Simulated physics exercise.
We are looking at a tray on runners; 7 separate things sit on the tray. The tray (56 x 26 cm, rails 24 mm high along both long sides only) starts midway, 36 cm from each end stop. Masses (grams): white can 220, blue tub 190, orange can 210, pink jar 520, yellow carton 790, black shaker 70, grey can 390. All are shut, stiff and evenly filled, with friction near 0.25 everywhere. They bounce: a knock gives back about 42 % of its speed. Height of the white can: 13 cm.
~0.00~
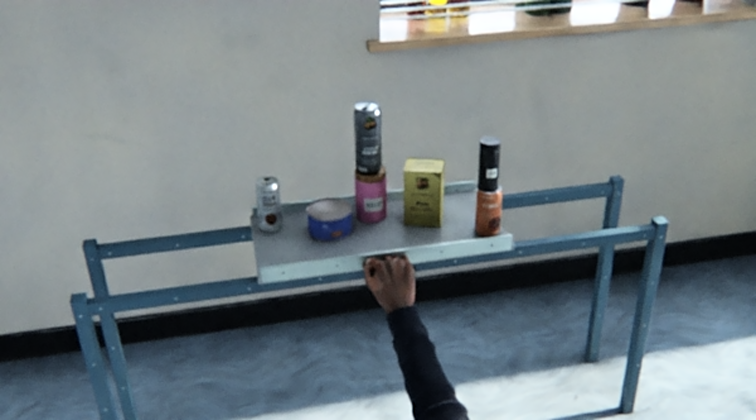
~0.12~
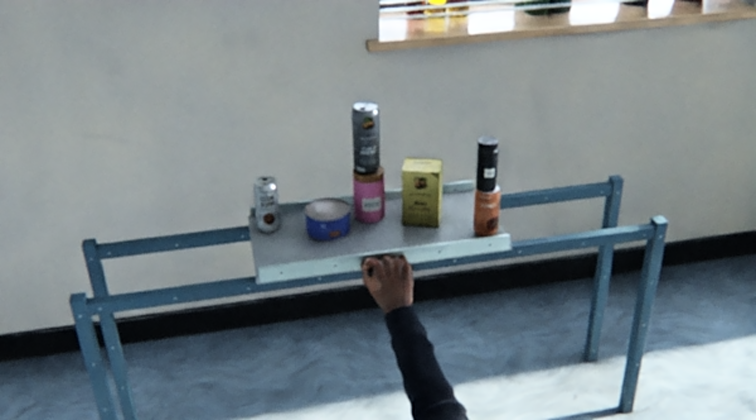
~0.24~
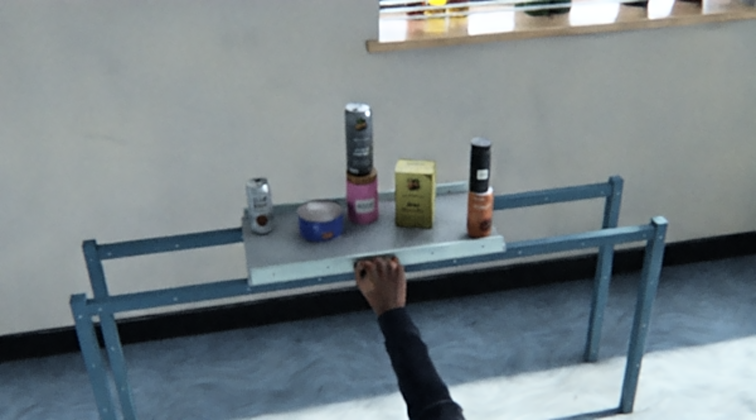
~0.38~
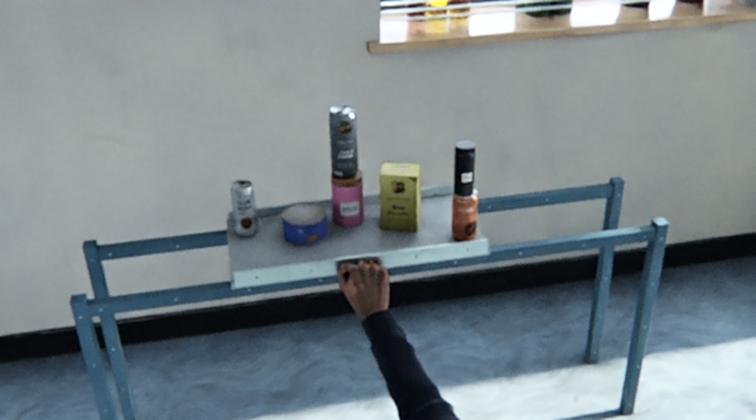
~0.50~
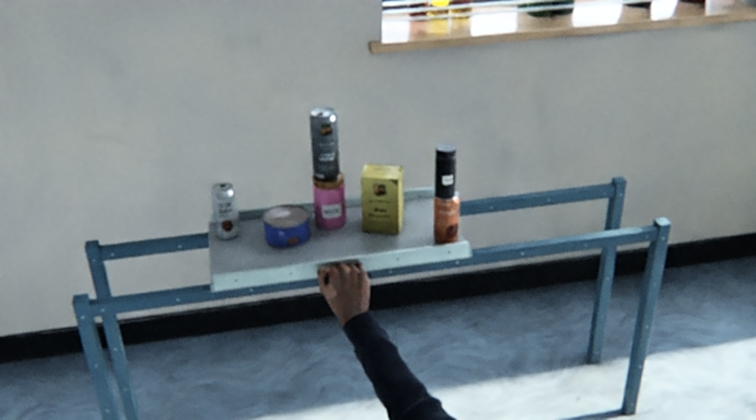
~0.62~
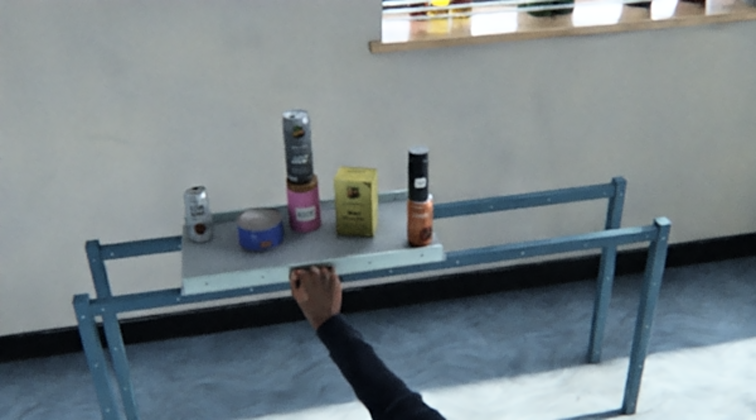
On blue metal rails by a pale wall, a hand gripped the front edge of a tray holding cans, a tub, a jar and a yellow carton, then slid it left, everything on it staying upright.
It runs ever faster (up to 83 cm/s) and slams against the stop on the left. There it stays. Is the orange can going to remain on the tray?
The orange can keeps to its tray.
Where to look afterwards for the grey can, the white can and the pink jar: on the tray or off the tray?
The grey can ends off the tray; the white can ends off the tray; the pink jar ends on the tray.
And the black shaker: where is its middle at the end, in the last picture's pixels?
At about (201, 262).
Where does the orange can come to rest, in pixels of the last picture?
Near (278, 238).
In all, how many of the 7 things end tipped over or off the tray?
That comes to 3.
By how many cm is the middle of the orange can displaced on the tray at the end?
About 12 cm.
By 1.02 s, tray 36 cm left; white can now off the tray; orange can 8 cm from its spot near (298, 235); black shaker 8 cm from its spot.
By 1.22 s, tray 36 cm left; orange can 12 cm from its spot near (278, 238); grey can tilted 9°; black shaker tilted 8°.
By 1.52 s, tray 36 cm left; orange can 12 cm from its spot near (278, 238); black shaker on its side; grey can on its side.
By 1.92 s, tray 36 cm left; grey can now off the tray; orange can 12 cm from its spot near (278, 238); black shaker on its side.
When it is over (2.3 s), off the tray, white can and grey can; lying over on the tray, black shaker; not toppled but over 5 cm from the start, blue tub, orange can, pink jar and yellow carton. In the last view, orange can near (278, 238).
